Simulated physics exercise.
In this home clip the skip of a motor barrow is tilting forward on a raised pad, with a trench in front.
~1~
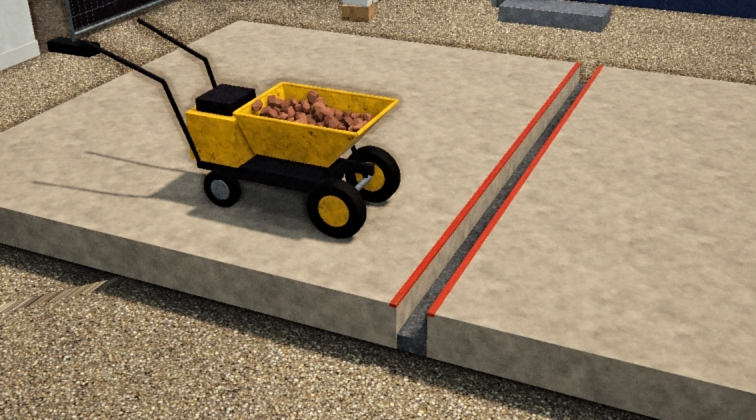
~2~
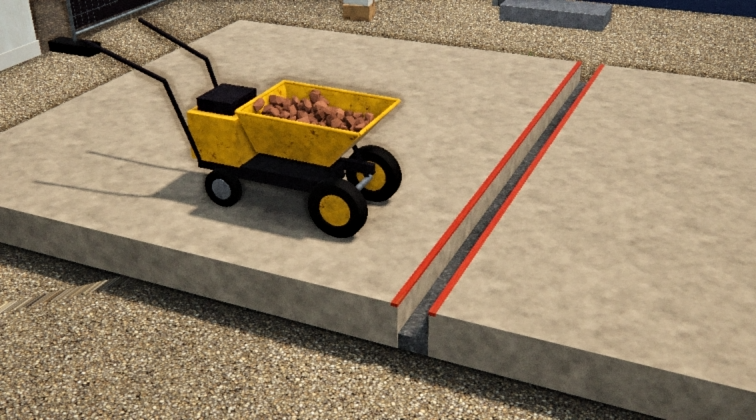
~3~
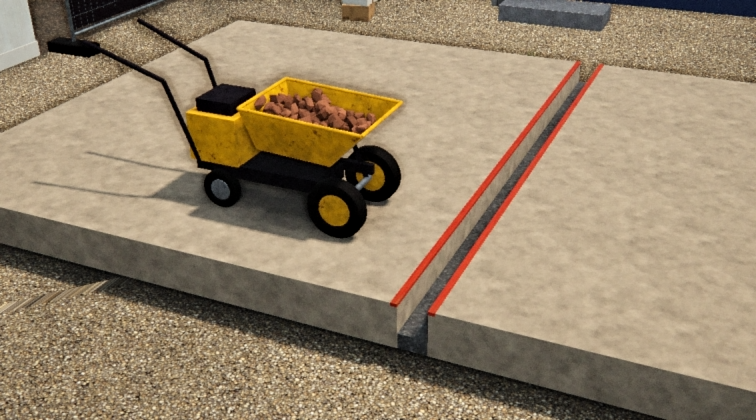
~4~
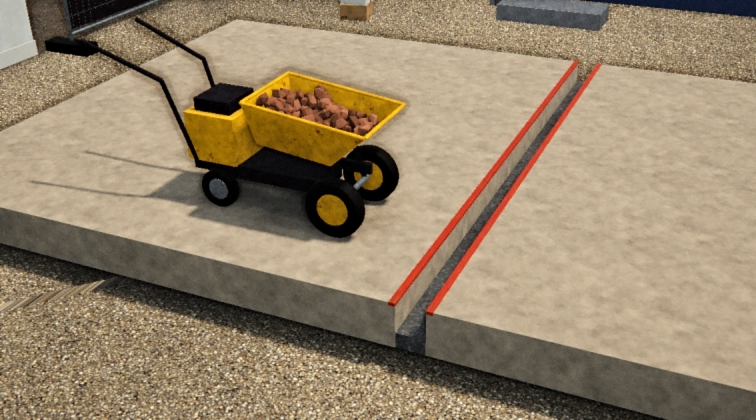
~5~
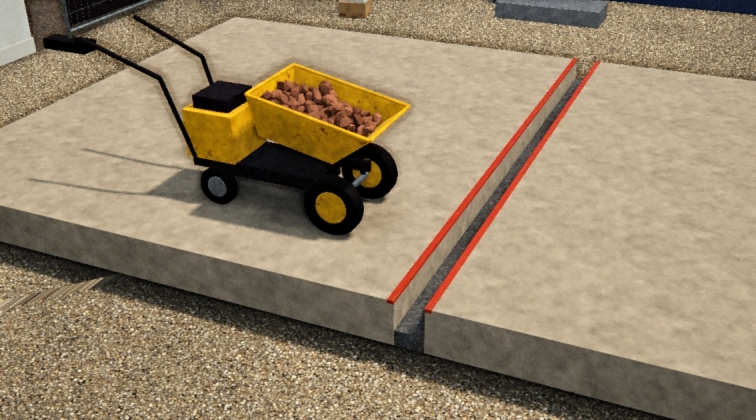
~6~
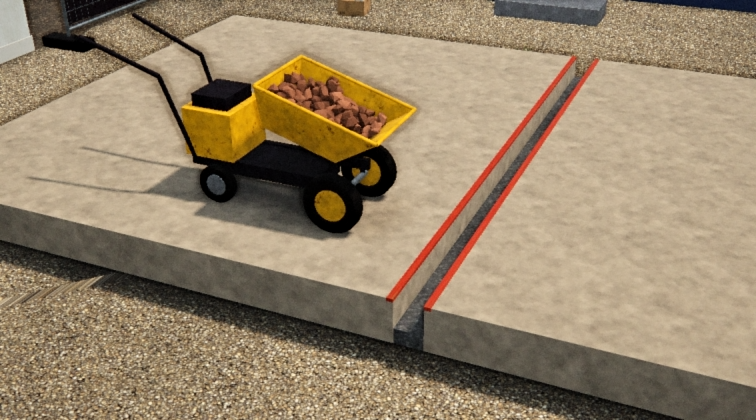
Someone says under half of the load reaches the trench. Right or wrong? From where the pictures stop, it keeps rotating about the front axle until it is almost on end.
Wrong, over half reaches it.
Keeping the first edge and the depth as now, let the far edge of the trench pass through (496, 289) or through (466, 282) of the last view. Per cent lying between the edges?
I'd say some 100 in a hundred, followed by 90 in a hundred.
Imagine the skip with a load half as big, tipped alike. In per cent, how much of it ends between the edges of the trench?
I'd reckon close to 90 in every hundred.
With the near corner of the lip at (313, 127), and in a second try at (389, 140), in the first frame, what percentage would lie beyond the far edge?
That works out to 10 per cent for the first position and 70 per cent for the second.
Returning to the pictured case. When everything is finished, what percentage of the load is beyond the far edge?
Share of load: Near 15 %.
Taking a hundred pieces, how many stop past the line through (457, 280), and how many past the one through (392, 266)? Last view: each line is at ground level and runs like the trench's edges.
About 10 percent, then about 90 percent.
Soon, skip tipped steeply; all in the skip.
A while on, skip tipped right over; about two thirds in the skip; a stray few short of the trench; about a quarter in or heaped over the trench; a small part falling.
Towards the end, skip tipped right over; a small part in the skip; a small part short of the trench; about two thirds in or heaped over the trench; about a quarter beyond it.
Finally, skip tipped right over; a small part in the skip; a small part short of the trench; about two thirds in or heaped over the trench; about a quarter beyond it.
